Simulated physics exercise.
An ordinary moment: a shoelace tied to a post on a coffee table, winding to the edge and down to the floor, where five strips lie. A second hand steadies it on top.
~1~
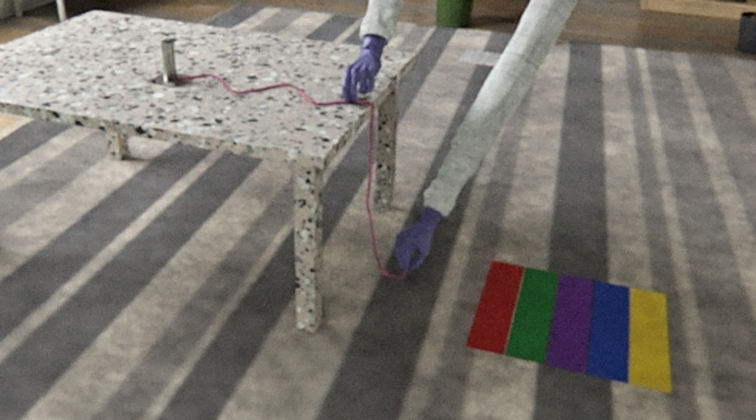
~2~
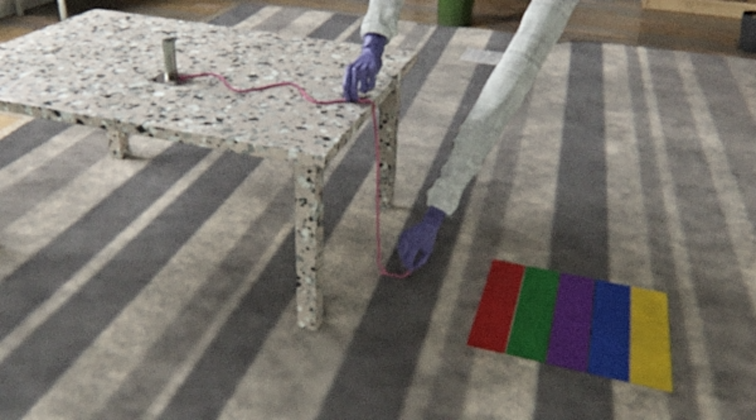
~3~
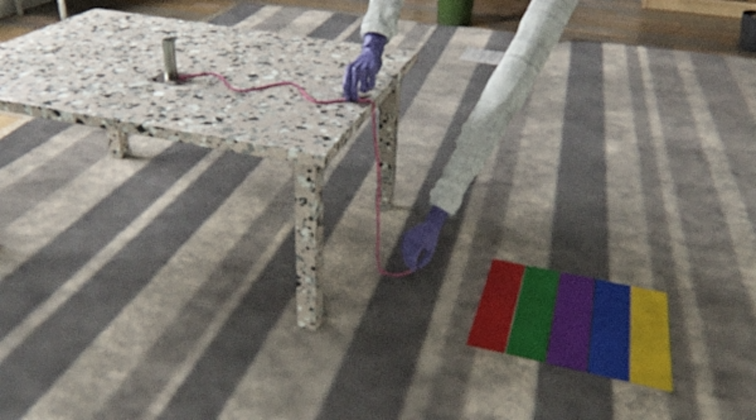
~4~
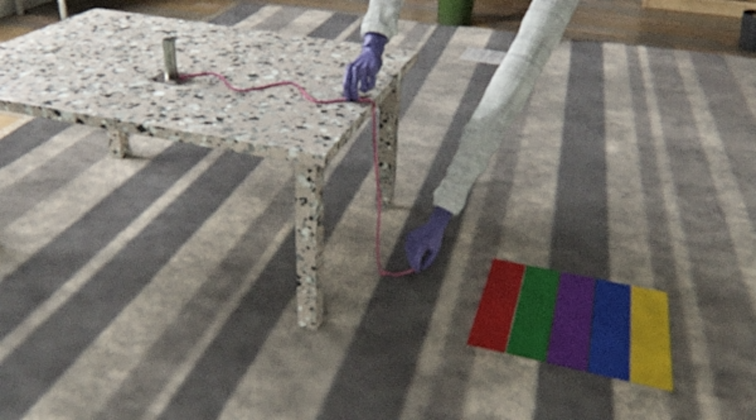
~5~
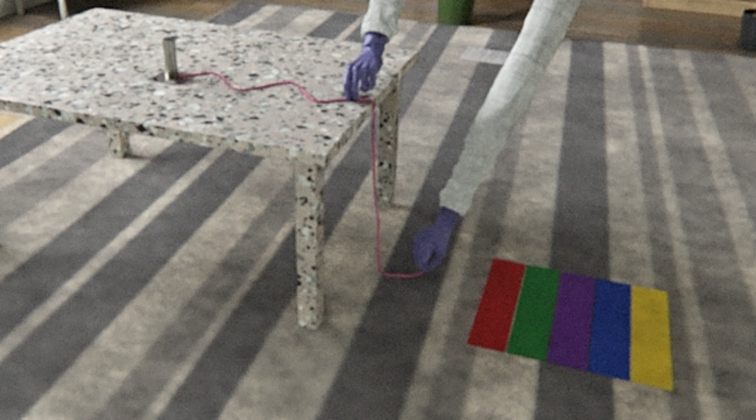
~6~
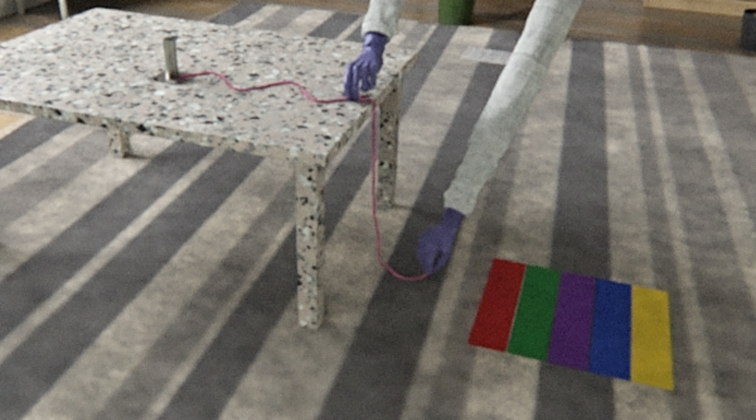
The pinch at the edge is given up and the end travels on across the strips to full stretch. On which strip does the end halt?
The blue one.
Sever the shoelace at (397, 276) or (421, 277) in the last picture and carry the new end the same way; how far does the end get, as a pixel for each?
The places are (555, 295) and (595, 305).
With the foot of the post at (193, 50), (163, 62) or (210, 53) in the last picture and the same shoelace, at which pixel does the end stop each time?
About (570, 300), (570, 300) and (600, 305).
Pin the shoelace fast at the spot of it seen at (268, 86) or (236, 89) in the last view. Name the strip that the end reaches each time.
It would be purple; purple.
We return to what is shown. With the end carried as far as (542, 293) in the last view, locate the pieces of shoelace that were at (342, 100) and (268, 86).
They go to (380, 136) and to (297, 92).
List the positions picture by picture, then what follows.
In the first frame, end (409, 269); red (489, 333); green (528, 341); purple (568, 350); blue (608, 359); yellow (650, 369).
In the second frame, end (413, 268); shoelace through (216, 75) (263, 88) (310, 99) (374, 116) (378, 193) (379, 259).
In the third frame, end (416, 268).
In the fourth frame, end (420, 269); shoelace through (216, 74) (263, 87) (310, 99) (374, 115) (379, 193) (378, 258).
In the fifth frame, end (427, 270).
In the sixth frame, end (432, 270); shoelace through (217, 74) (264, 87) (311, 98) (374, 114) (373, 191) (379, 257).
A little later, end near (542, 293); over green.
Next, end near (587, 302); over purple.
When it is tight, end near (613, 308); over blue. It halts on the blue strip.
